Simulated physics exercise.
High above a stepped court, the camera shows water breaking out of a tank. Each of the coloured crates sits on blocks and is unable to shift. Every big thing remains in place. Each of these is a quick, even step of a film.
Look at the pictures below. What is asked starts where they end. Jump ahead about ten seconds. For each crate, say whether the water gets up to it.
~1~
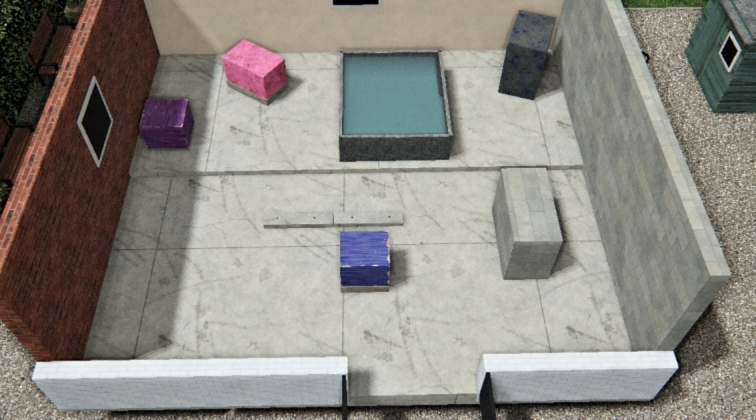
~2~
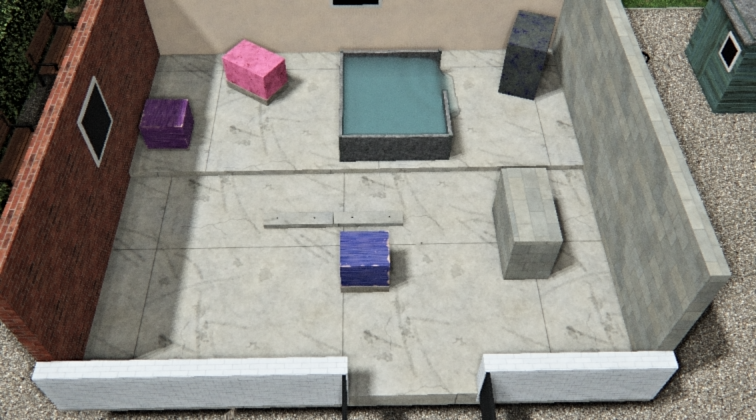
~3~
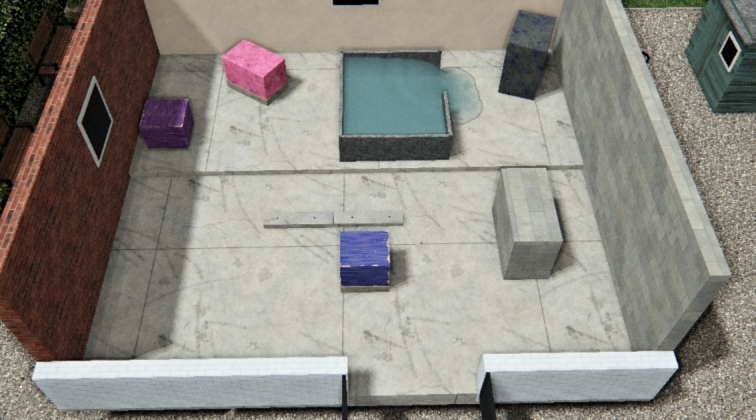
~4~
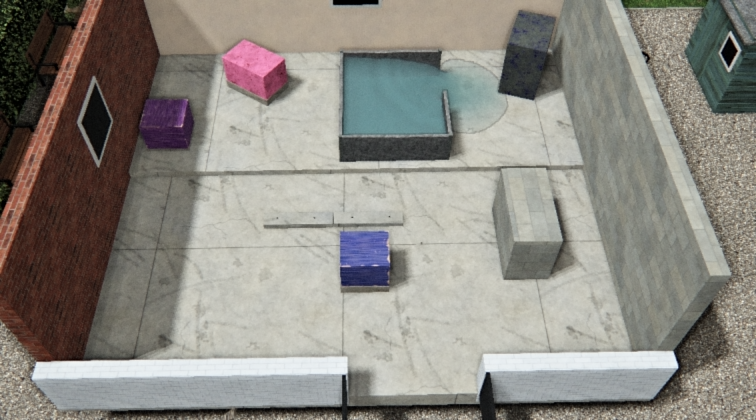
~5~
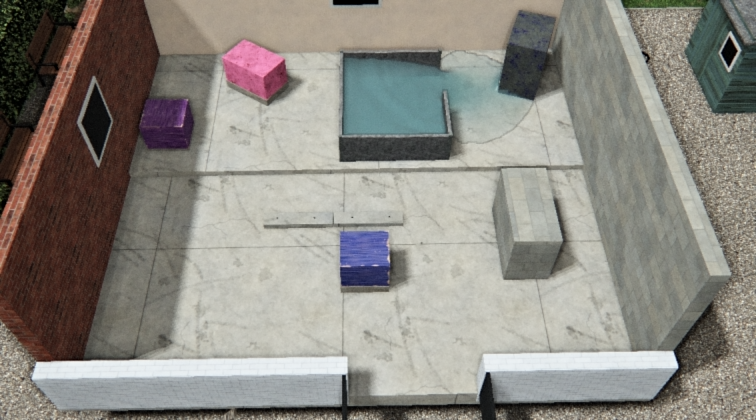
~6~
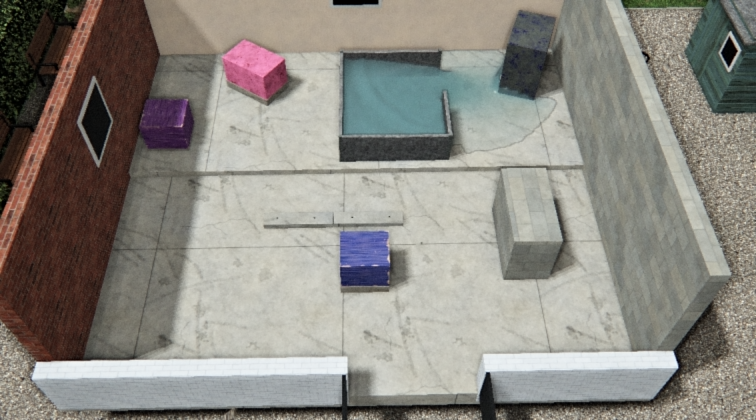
Blue crate: No; purple crate: Yes; pink crate: No.
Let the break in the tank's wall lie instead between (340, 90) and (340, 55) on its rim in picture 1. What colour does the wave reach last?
The blue one, by my reading.
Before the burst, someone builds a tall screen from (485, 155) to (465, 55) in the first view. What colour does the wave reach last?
I'd say the crate marked purple comes last.
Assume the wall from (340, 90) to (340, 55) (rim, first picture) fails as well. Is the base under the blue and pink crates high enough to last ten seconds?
Blue crate: Untouched; pink crate: Overtopped.
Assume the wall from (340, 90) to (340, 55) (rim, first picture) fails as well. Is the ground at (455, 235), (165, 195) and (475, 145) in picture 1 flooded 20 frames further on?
The first point is unwetted, the second swamped, the third unwetted.
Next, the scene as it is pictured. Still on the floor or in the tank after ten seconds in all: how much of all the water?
Roughly 98 out of every hundred parts.
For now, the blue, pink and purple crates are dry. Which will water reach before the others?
That would be the pink-painted one.
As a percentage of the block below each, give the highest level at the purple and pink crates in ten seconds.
Peak levels: Approx. 200 % then 60 %.
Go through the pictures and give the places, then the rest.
The tank at (393, 95) is whole and still, in the first picture.
Water pours out at (439, 88) and has run to a hidden place, in the second picture.
Water pours out at (439, 89) and has run to (475, 113), in the third picture.
Water pours out at (439, 90) and has run to (502, 106), in the fourth picture.
The front is at (527, 103), out from the gap at (439, 90), in the fifth picture.
Water pours out at (439, 89) and has run to (549, 103), in the sixth picture.
A moment on, water covers 10 % of the floor; the blue crate not reached, the purple crate not reached, the pink crate not reached.
Next, water covers 15 % of the floor; the blue crate not reached, the purple crate not reached, the pink crate not reached.
Then, water covers 25 % of the floor; the blue crate not reached, the purple crate not reached, the pink crate water round its plinth.
Later, water covers 45 % of the floor; the blue crate water round its plinth, the purple crate water round its plinth, the pink crate water round its plinth.
In the end, water covers 90 % of the floor; the blue crate stayed above the water, the purple crate was topped, the pink crate stayed above the water.
